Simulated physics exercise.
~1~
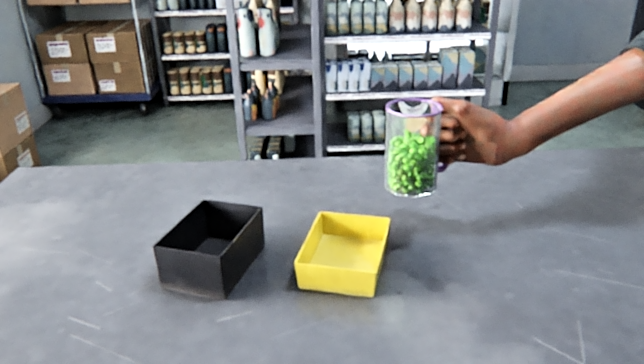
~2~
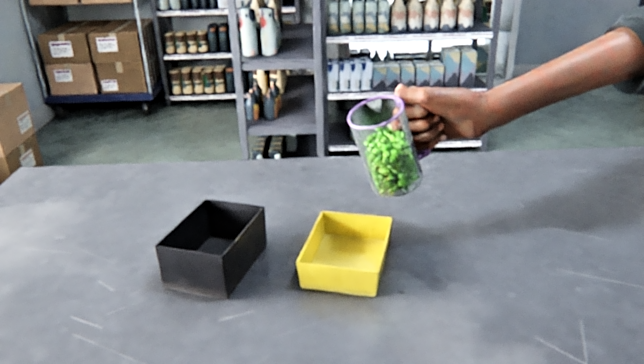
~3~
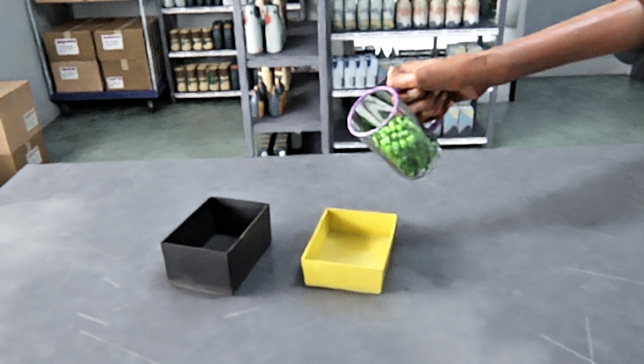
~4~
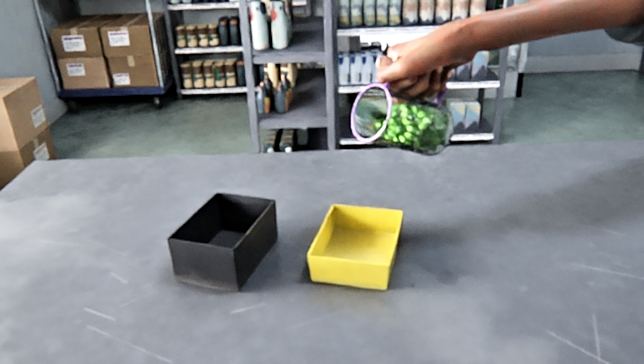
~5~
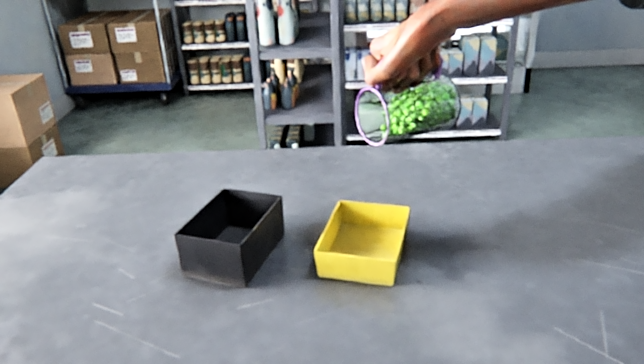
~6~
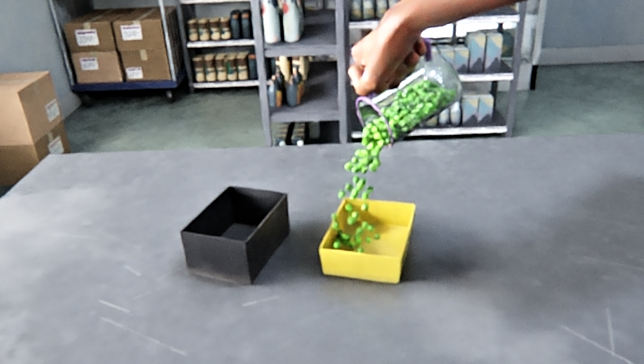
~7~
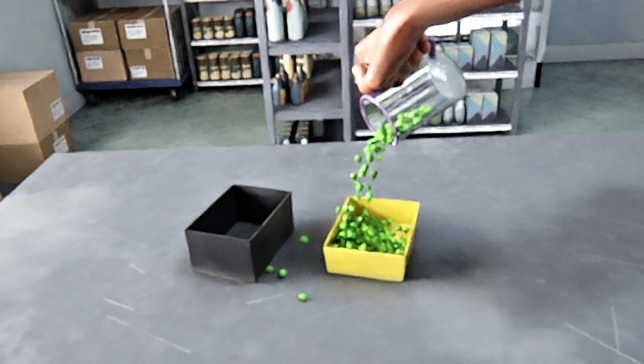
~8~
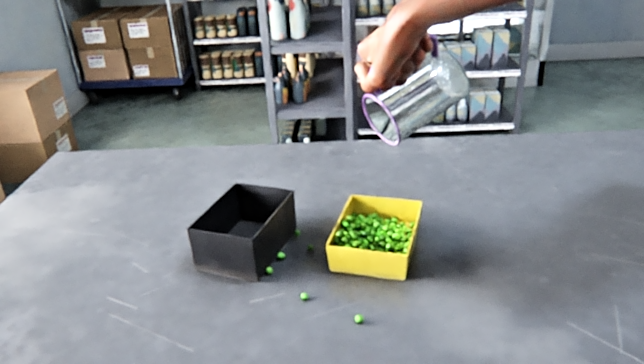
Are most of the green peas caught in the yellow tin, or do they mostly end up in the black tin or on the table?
Most of the green peas are caught in the yellow tin. Only a few lie on the table, and the black tin does not collect any noticeable share.
The footage shows a hand tilting a clear cup of small green peas above a grey table with a black tin and a yellow tin. The peas pour into the yellow tin until the cup is empty, with a few left scattered on the table.
